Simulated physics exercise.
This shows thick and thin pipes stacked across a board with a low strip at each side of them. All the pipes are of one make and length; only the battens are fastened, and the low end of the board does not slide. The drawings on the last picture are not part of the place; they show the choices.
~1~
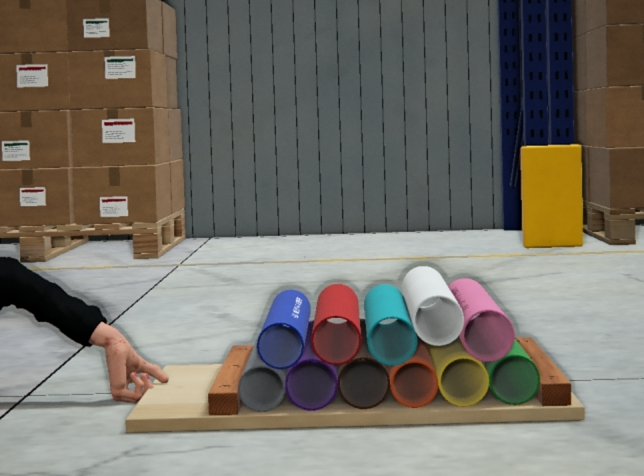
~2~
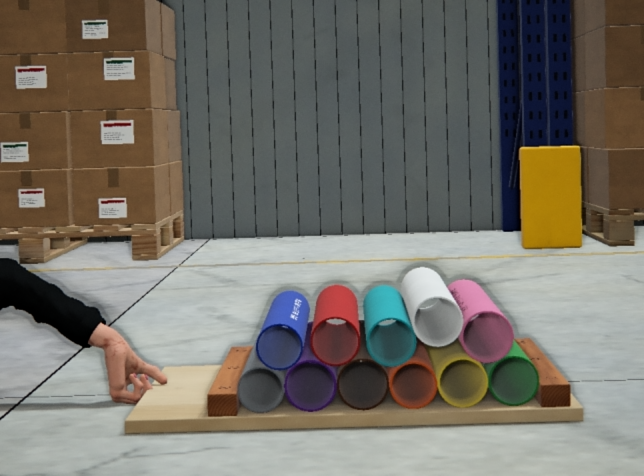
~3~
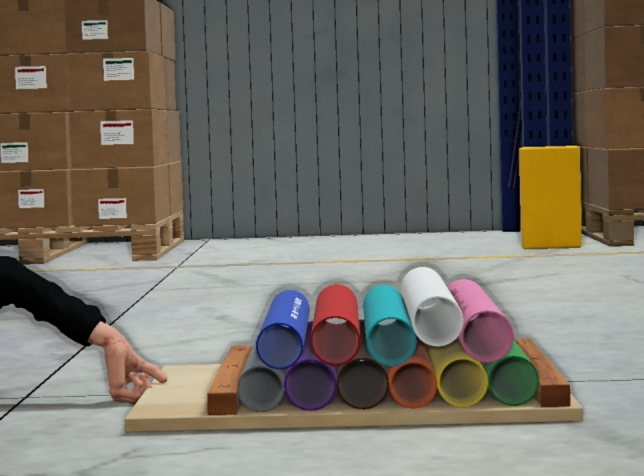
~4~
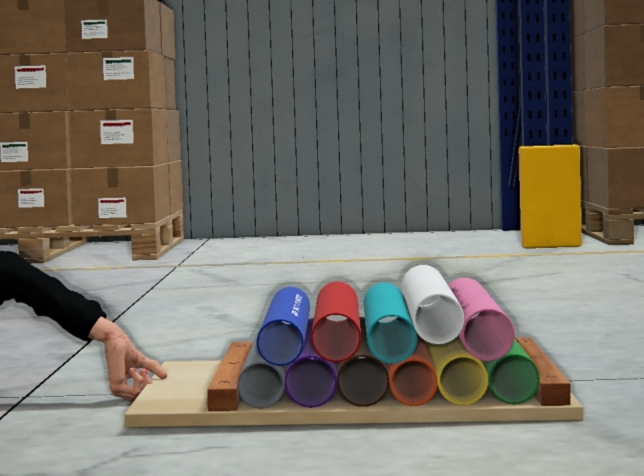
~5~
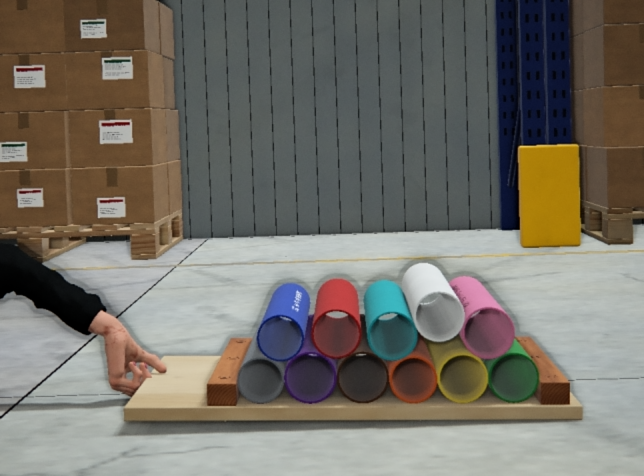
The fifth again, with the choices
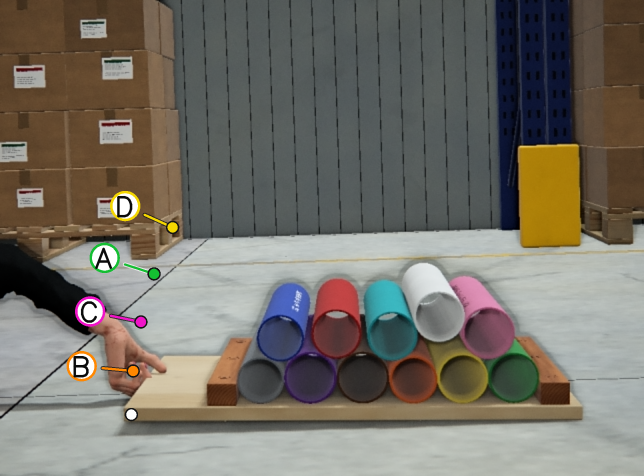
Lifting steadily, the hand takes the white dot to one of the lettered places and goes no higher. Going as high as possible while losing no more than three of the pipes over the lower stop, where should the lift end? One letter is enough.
Up to D.
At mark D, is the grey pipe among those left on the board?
The grey pipe: Yes.
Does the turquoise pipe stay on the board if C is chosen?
Yes, with C.
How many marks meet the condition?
The number is four.
On the marked copy, A at (154, 274); B at (133, 371); C at (141, 322); D at (172, 228); the white dot at (131, 415).
With D. Early on, board at 16°.
Further on, board at 26°.
At the end, board at 26°, three over the low batten (turquoise, pink, white).
As for the rest, A one over the low batten (pink); B none over the low batten; C none over the low batten.
